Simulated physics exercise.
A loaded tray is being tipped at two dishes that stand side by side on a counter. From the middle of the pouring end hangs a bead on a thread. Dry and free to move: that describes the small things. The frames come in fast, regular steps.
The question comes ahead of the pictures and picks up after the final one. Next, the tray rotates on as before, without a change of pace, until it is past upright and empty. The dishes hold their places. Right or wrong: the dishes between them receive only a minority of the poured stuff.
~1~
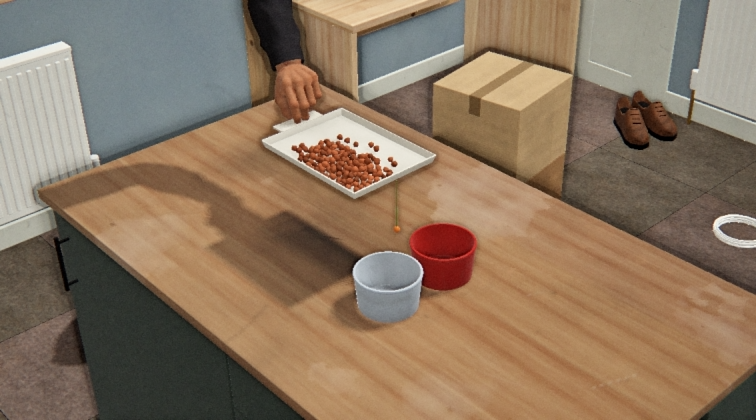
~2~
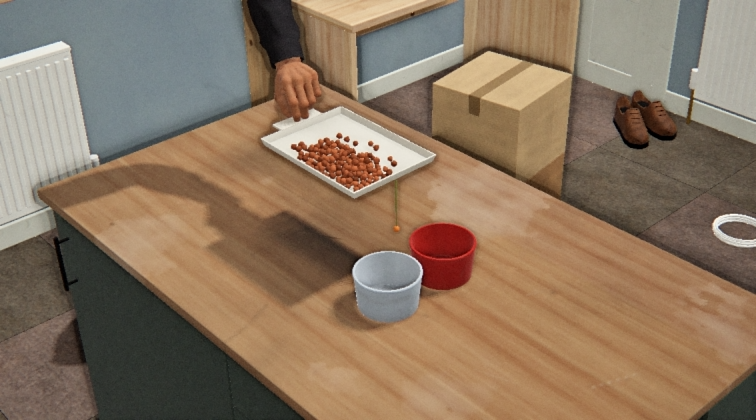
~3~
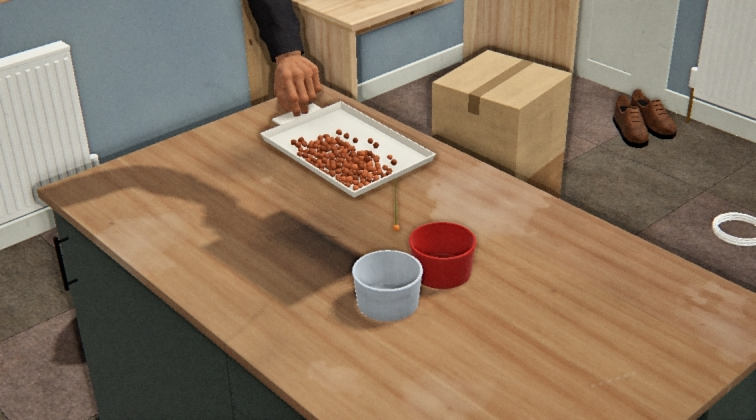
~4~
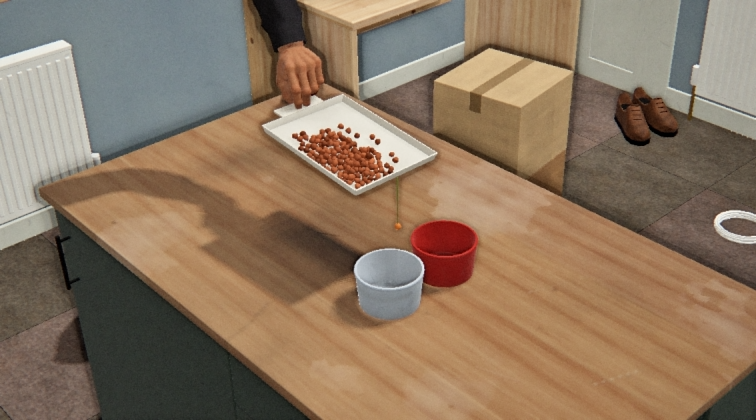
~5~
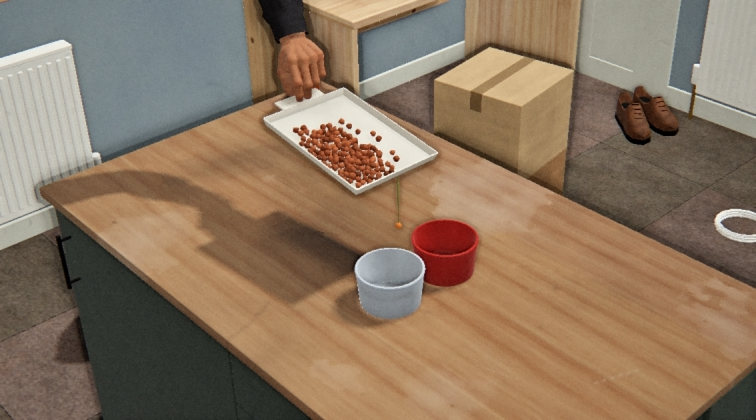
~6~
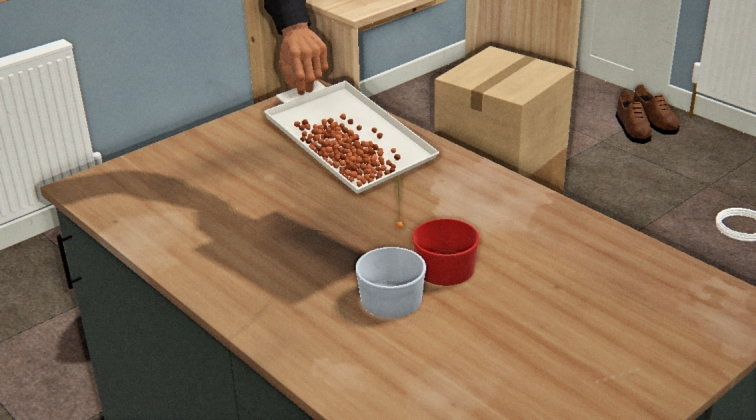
Wrong, they get over half.
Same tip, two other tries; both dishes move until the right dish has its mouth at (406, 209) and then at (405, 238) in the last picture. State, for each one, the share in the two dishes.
I'd say about 0 percent, followed by about 50 percent.
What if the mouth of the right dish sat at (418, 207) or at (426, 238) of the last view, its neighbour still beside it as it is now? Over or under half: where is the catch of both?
Short of half, then beyond half.
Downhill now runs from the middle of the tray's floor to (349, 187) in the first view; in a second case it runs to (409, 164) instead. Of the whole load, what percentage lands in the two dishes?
Near 20 % and 50 %.
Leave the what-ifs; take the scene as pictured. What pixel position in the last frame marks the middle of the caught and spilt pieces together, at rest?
Around (423, 277).
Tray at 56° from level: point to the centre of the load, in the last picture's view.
Mark it at roughly (384, 157) in the final frame.
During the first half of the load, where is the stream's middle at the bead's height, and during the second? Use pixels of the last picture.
Earlier portion about (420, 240); later portion about (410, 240).
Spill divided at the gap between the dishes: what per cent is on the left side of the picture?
About 60 %.
Soon, tray tipped steeply; nearly all on the tray; a stray few in the left dish; a stray few in the right dish; a small part in the air.
A while on, tray tipped right over; most on the tray; a small part in the left dish; a small part in the right dish; a small part outside both.
Towards the end, tray tipped past a quarter turn; about a third in the left dish; about a third in the right dish; about a quarter outside both.
Finally, tray tipped past a quarter turn; about a third in the left dish; about a third in the right dish; about a quarter outside both.
